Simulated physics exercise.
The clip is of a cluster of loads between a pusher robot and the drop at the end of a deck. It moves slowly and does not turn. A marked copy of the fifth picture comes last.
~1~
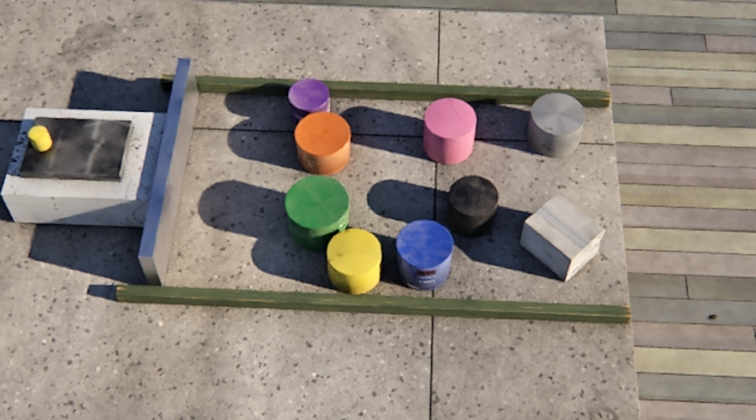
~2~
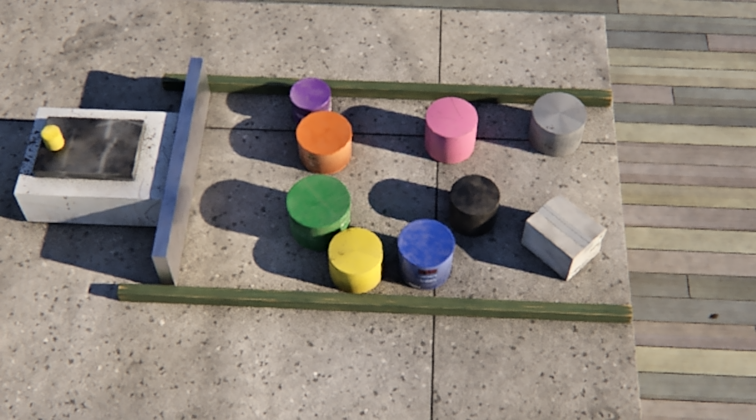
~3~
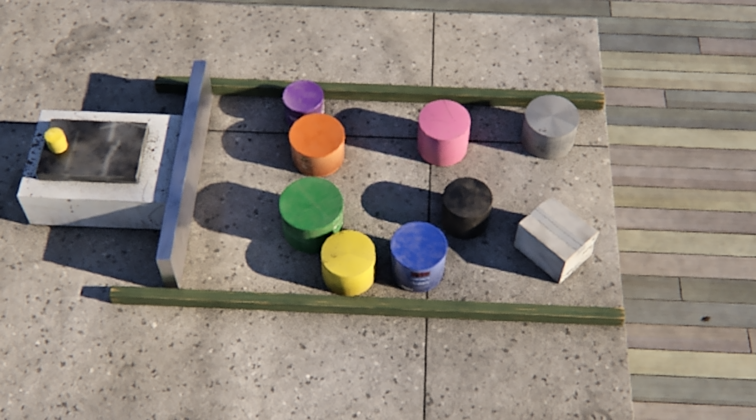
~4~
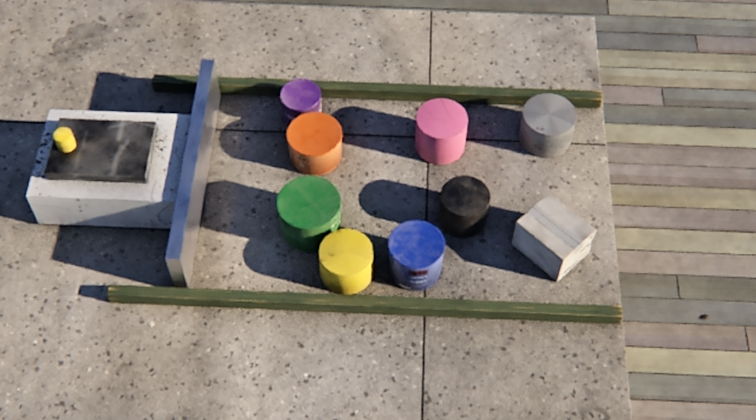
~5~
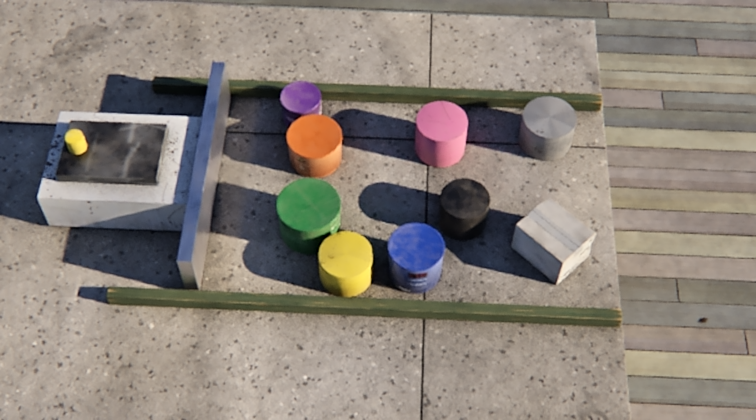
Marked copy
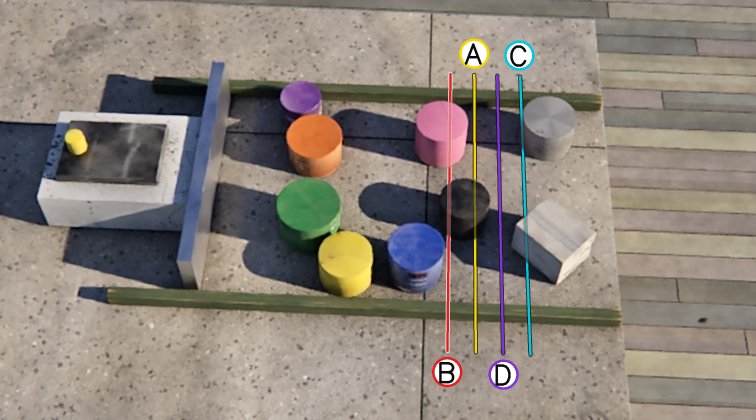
A white robot with a wide pusher blade creeping right across a paved deck toward a cluster of coloured canisters, which stay still.
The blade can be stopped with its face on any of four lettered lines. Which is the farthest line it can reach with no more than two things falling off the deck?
The farthest such stop is C.
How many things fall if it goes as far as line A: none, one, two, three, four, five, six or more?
The count is none.
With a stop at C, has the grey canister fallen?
Yes.
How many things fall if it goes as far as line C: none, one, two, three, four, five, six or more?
By then, two.
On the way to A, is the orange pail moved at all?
Yes.
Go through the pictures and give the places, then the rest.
The first picture shows pink canister (449, 131); blue pail (424, 256); yellow canister (354, 261).
The second picture shows robot (98, 147); white parcel (562, 237).
The third picture shows robot (101, 150); black canister (466, 209).
The fourth picture shows robot (110, 149); grey canister (547, 125).
The fifth picture shows robot (121, 152); pink canister (441, 134); blue pail (415, 259); yellow canister (346, 264).
On the copy, A at (475, 201); B at (449, 200); C at (525, 204); D at (500, 202).
On C. First, robot (237, 156); purple pail (354, 109); yellow canister (351, 268).
Then, robot (355, 161); white parcel (563, 238); grey canister (555, 129).
Finally, robot (443, 165); white parcel over the edge; grey canister over the edge; two fallen.
By contrast, A is within the limit but short; B is within the limit but short; D is within the limit but short.
